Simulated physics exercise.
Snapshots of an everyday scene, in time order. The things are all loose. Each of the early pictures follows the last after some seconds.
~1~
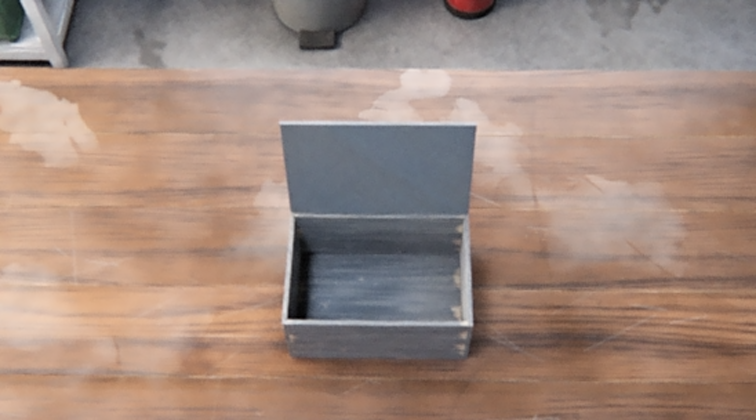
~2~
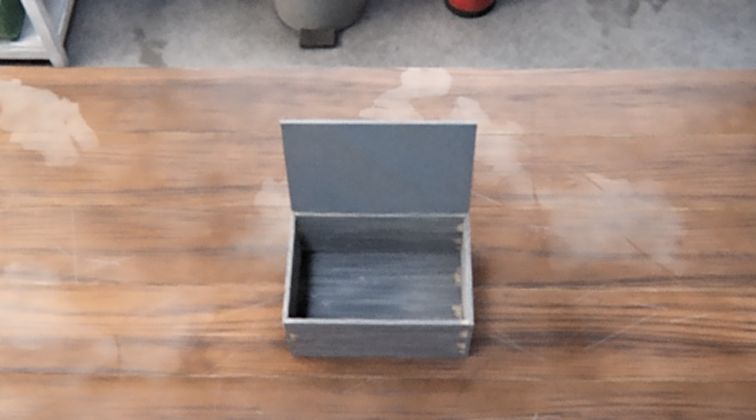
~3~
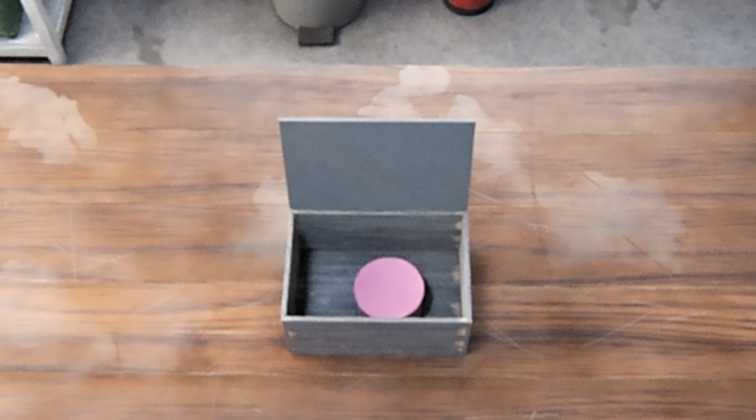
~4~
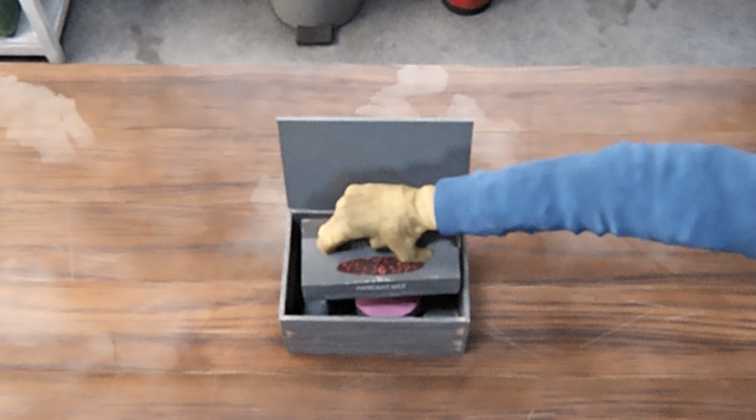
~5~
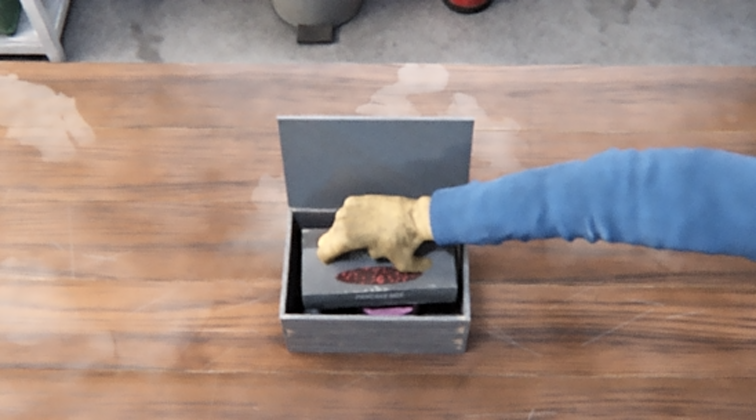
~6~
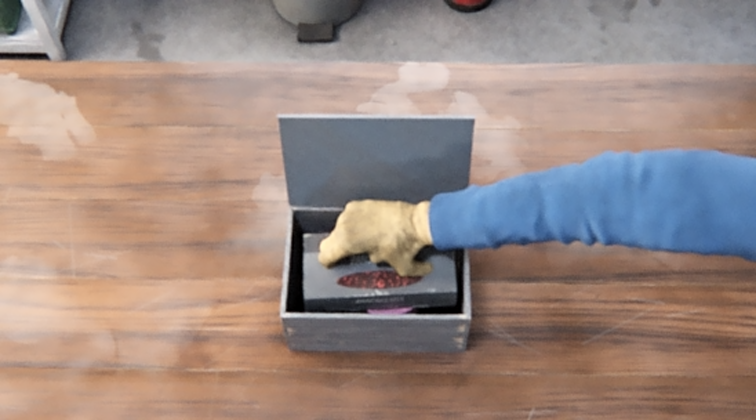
An open grey wooden box with its lid raised stands on a worn brown wooden table, seen from above at an angle, with a grey floor behind. The box is empty at first, then a round pink tub sits inside it. A yellow-gloved hand in a blue sleeve, reaching from the right, lowers a dark grey packet with a red patch into the box over the tub, still gripping it.
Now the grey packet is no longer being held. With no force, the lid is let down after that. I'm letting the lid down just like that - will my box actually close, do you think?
Sure enough, it gets closed.
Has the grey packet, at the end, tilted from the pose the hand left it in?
It stays as it was set.
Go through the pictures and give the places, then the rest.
In the first picture, the last thing is not in view yet.
In the second picture, the last thing is not in view yet.
In the third picture, the last thing is not in view yet; pink tub (389, 296).
In the fourth picture, still above its spot; grey packet (380, 256).
In the fifth picture, still above its spot; grey packet (378, 266).
In the sixth picture, put in, still held; grey packet (379, 270).
Then, 1.20 s later than the last frame, lid starting down.
Then, 1.70 s later than the last frame, lid 46° above the rim.
Then, 1.90 s later than the last frame, lid 22° above the rim.
Then, 2.60 s later than the last frame, lid shut.
When it is over, lid shut; both as before. End places, in pixels of the last picture, grey packet near (379, 271).
